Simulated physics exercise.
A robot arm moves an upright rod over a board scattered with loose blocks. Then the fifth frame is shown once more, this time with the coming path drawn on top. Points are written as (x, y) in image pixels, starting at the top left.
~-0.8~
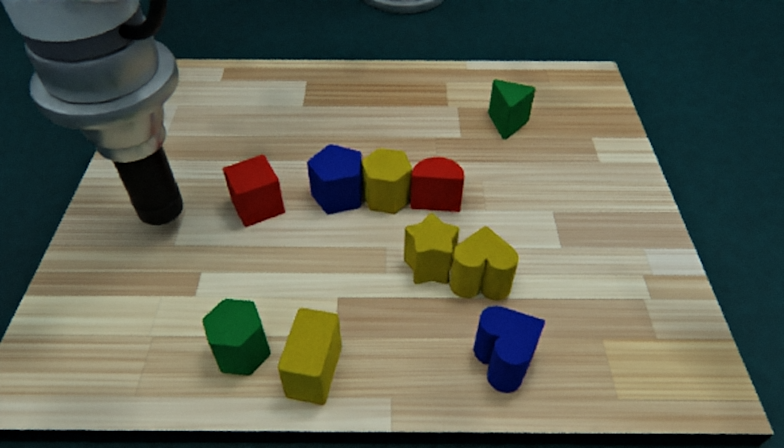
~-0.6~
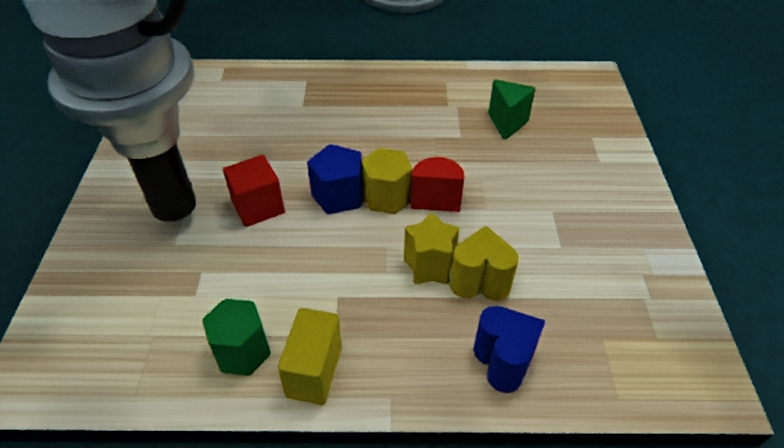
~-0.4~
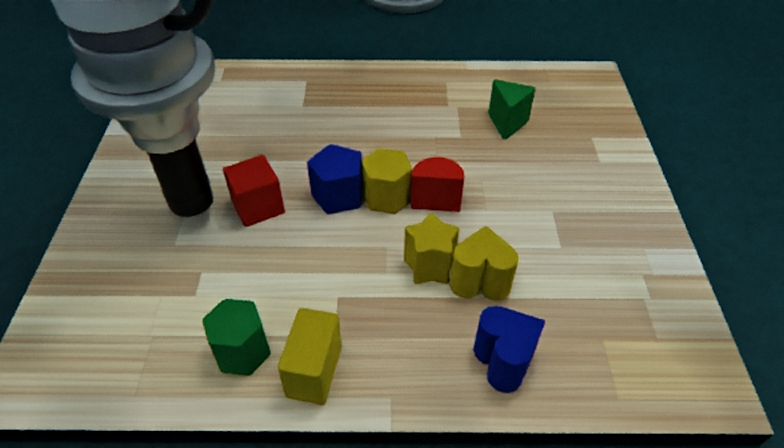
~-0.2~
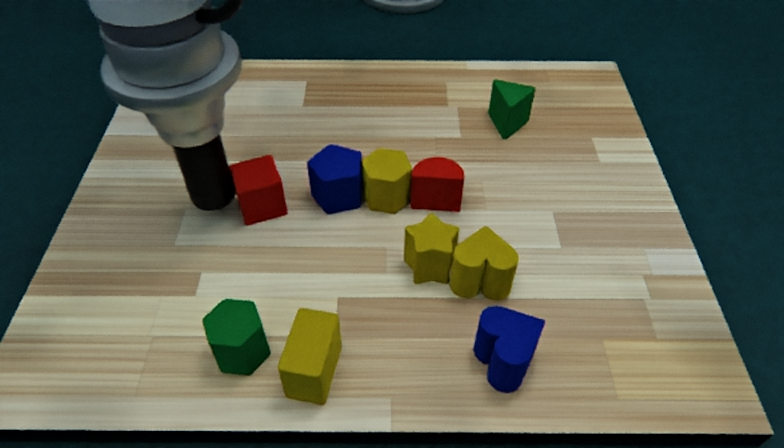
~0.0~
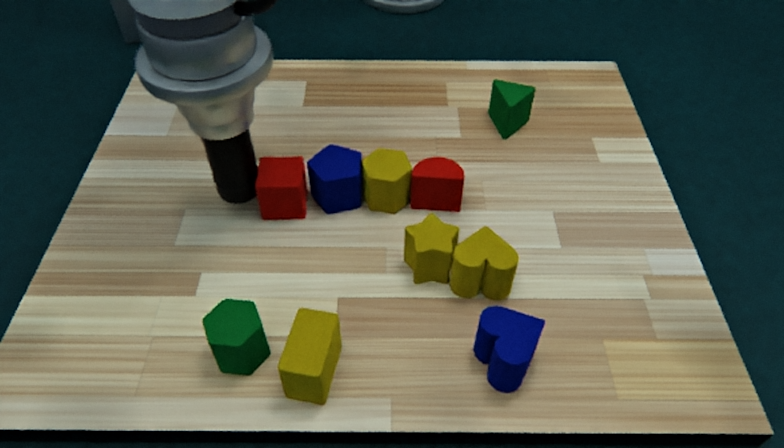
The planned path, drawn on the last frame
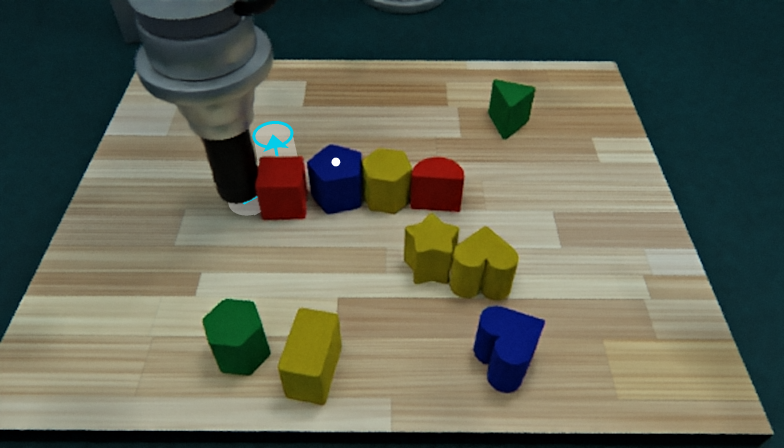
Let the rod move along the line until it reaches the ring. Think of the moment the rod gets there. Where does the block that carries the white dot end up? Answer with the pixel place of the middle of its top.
Somewhere near (358, 152).
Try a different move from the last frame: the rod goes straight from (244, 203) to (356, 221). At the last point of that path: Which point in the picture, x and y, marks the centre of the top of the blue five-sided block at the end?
I'd say the blue five-sided block ends with its top centre at (397, 135).
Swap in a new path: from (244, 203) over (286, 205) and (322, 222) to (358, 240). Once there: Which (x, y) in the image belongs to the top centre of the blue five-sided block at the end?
Its top middle will sit at (385, 143).
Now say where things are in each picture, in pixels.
In the first frame, lower end of the rod at (161, 210), tops of blocks, red square piece at (250, 173), blue five-sided block at (336, 162), yellow hexagonal block at (387, 164), red half-round block at (439, 168).
In the second frame, rod at (174, 207), blocks as before.
In the third frame, rod at (192, 202), blocks as before.
In the fourth frame, rod at (214, 196), red square piece at (255, 173).
In the fifth frame, rod at (240, 189), red square piece at (280, 171), blue five-sided block at (336, 162), yellow hexagonal block at (387, 164), red half-round block at (439, 168).
The drawn path runs from (244, 203) over (273, 183) and (277, 157) to (273, 134); the dot is on the blue five-sided block.
On the path given first. One third of the way, rod at (270, 169); red square piece at (309, 153); blue five-sided block at (357, 153), turned 25° clockwise; yellow hexagonal block at (403, 167), turned 20° clockwise; red half-round block at (450, 171), turned 20° anticlockwise.
Two thirds of the way, rod at (275, 143); red square piece at (311, 149); blue five-sided block at (358, 152), turned 30° clockwise; yellow hexagonal block at (403, 167), turned 20° clockwise; red half-round block at (450, 171), turned 20° anticlockwise.
At the end, rod at (270, 121); red square piece at (311, 149); blue five-sided block at (358, 152), turned 30° clockwise; yellow hexagonal block at (403, 167), turned 20° clockwise; red half-round block at (450, 171), turned 20° anticlockwise.
